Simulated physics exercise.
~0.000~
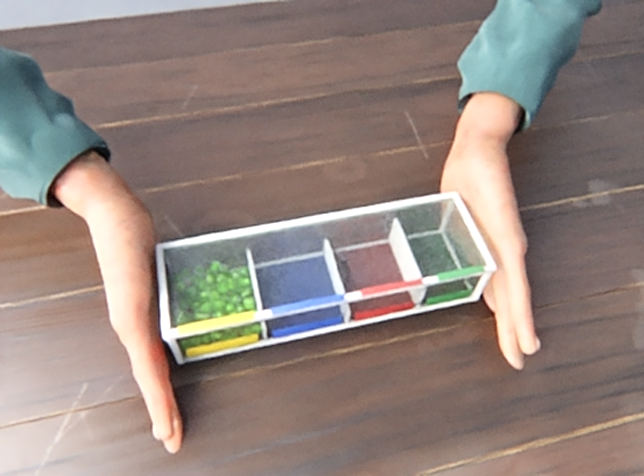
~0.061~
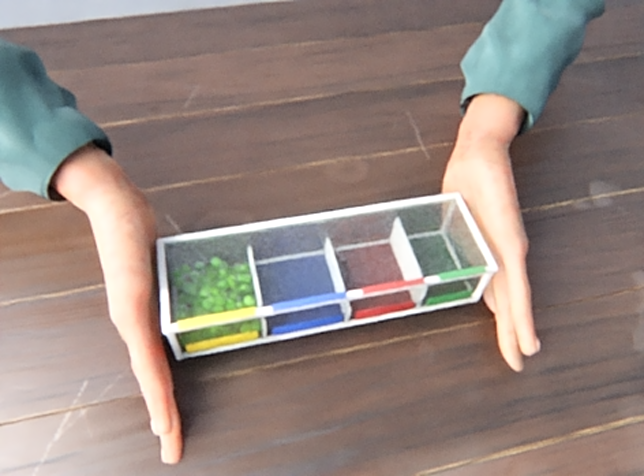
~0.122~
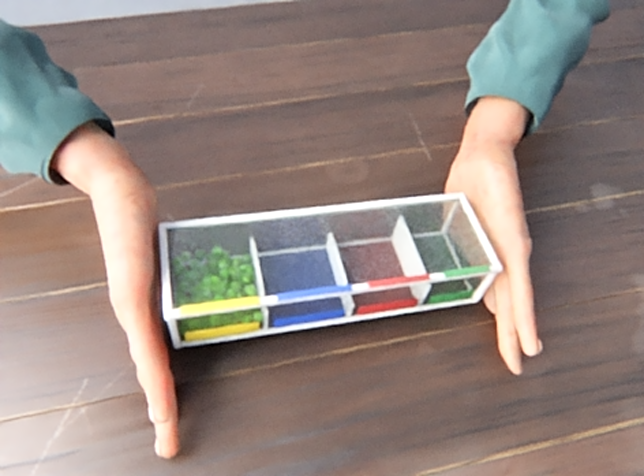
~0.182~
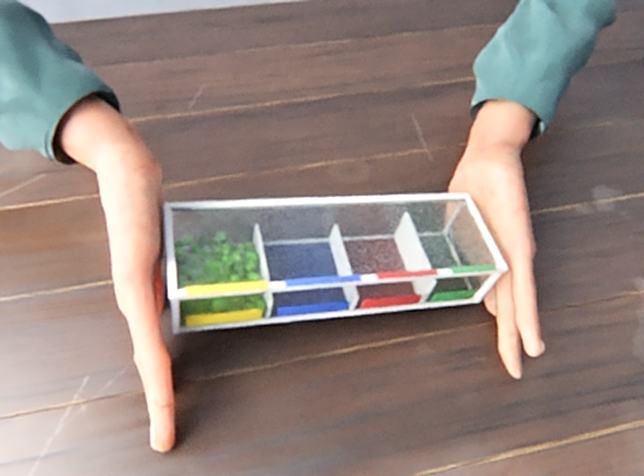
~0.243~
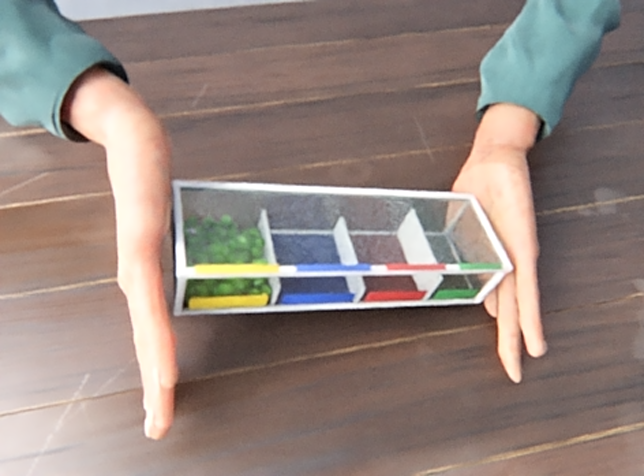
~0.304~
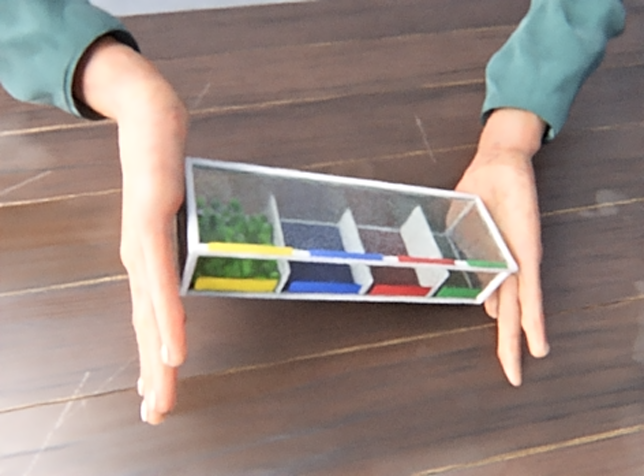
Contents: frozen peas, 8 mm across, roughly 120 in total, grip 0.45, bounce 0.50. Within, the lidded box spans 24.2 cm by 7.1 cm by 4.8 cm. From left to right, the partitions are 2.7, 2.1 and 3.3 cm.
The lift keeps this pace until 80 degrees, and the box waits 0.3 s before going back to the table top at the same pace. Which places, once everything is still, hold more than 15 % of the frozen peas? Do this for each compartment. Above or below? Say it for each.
Red compartment: Above, blue compartment: Below, green compartment: Above, yellow compartment: Above.
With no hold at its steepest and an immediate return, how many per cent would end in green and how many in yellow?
In per cent: Green 15, yellow 45.
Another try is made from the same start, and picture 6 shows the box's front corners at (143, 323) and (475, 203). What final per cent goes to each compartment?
Per cent at the end: Red 0; blue 0; green 0; yellow 100.
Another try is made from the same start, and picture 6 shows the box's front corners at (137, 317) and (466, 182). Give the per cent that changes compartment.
About 0 per cent.
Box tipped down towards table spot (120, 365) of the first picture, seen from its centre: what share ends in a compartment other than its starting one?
Near 0 percent, give or take.
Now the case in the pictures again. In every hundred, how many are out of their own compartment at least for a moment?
55 %, roughly.
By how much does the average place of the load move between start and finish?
The balance point ends up some 10.0 centimetres from where it began.
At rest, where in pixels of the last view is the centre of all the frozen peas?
Estimated resting centre: Around (370, 271).
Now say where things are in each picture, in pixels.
The first frame shows box tilt 0 degrees, front corners at (170, 332) and (489, 267); yellow 100 %.
The second frame shows box tilt 1 degrees, front corners at (170, 327) and (490, 268).
The third frame shows box tilt 5 degrees, front corners at (171, 312) and (494, 267), lowest corner right back.
The fourth frame shows box tilt 10 degrees, front corners at (176, 292) and (500, 267), lowest corner right back.
The fifth frame shows box tilt 15 degrees, front corners at (185, 270) and (505, 267), lowest corner right back.
The sixth frame shows box tilt 20 degrees, front corners at (197, 247) and (510, 267), lowest corner right back; yellow 100 %. The box's pace is about 80 degrees a second.
After 1.29 s, tilt 80 degrees; red 25 %, blue 15 %, green 5 %, yellow 55 %.
Then, at 1.94 s, tilt 40 degrees; red 30 %, blue 5 %, green 25 %, yellow 45 %.
After 2.64 s, tilt 0 degrees; red 30 %, blue 5 %, green 25 %, yellow 45 %.
In the end, at 3.2 s, red 30 %, blue 5 %, green 25 %, yellow 45 %.
